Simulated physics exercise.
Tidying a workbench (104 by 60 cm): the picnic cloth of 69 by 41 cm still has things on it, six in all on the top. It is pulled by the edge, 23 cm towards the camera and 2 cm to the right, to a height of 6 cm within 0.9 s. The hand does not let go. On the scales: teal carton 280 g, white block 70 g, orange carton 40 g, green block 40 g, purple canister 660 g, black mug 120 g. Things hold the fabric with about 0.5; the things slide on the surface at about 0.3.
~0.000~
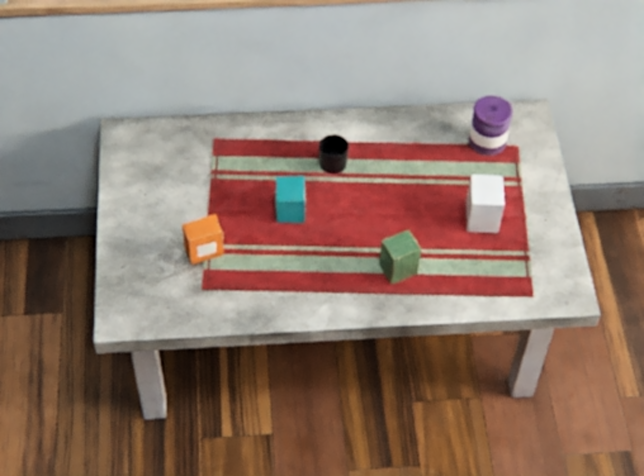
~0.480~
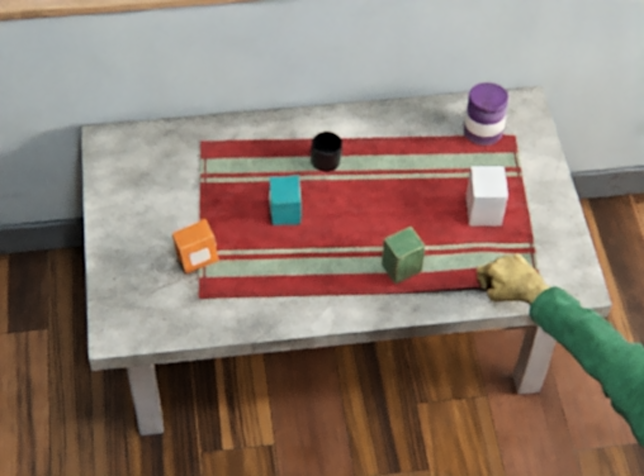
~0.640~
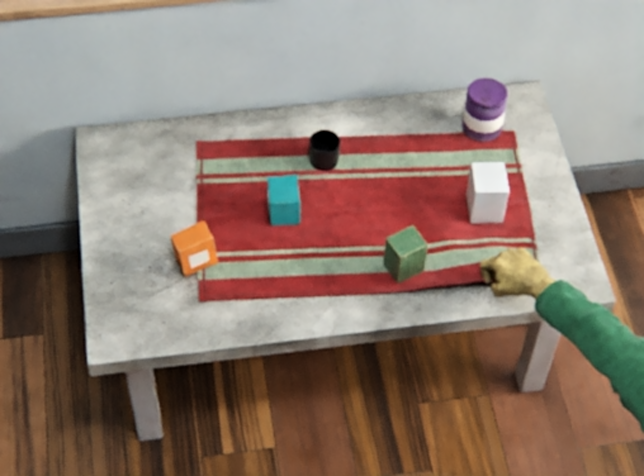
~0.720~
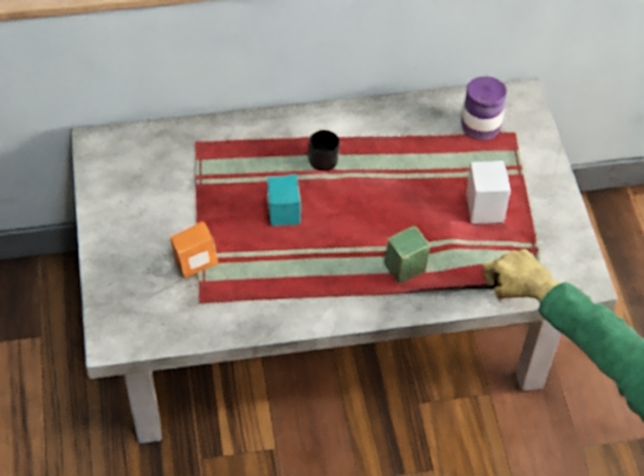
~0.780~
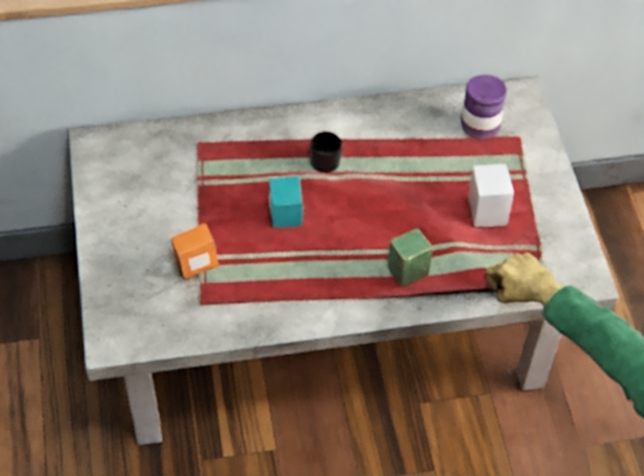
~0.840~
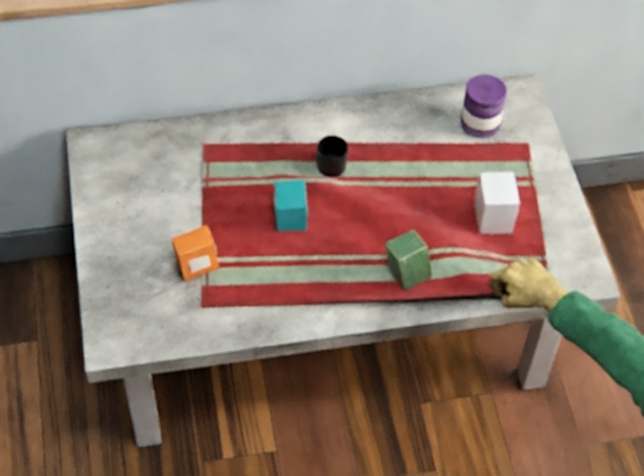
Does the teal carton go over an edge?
Result: Teal carton keeps to the top.
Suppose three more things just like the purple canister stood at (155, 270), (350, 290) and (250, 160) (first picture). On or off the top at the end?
In that order: Stays up, drops off, stays up.
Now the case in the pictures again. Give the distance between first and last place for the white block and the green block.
About: White block off the top, green block 20 cm.
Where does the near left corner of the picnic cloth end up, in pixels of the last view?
Near (238, 337).
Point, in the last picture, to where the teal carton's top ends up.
Around (353, 241).
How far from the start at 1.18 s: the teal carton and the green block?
Teal carton 10 cm, green block 15 cm.
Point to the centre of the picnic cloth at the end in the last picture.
Around (433, 282).
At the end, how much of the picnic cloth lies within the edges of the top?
About 70 per cent.
After 1.0 s, 95 % of the picnic cloth is still over the top; teal carton 7 cm off its start, white block 11 cm off its start, black mug 9 cm off its start.
After 1.2 s, 85 % of the picnic cloth is still over the top; teal carton 12 cm off its start, white block 19 cm off its start, black mug 15 cm off its start.
After 1.4 s, 75 % of the picnic cloth is still over the top; teal carton 17 cm off its start at (345, 234), white block 25 cm off its start at (555, 269), black mug 21 cm off its start at (402, 194).
After 1.5 s, 70 % of the picnic cloth is still over the top; teal carton 19 cm off its start, white block 29 cm off its start, black mug 24 cm off its start.
After 3.1 s, 70 % of the picnic cloth is still over the top; teal carton 19 cm off its start at (353, 241), white block over the edge, black mug 24 cm off its start at (411, 201), green block 19 cm off its start at (442, 321).
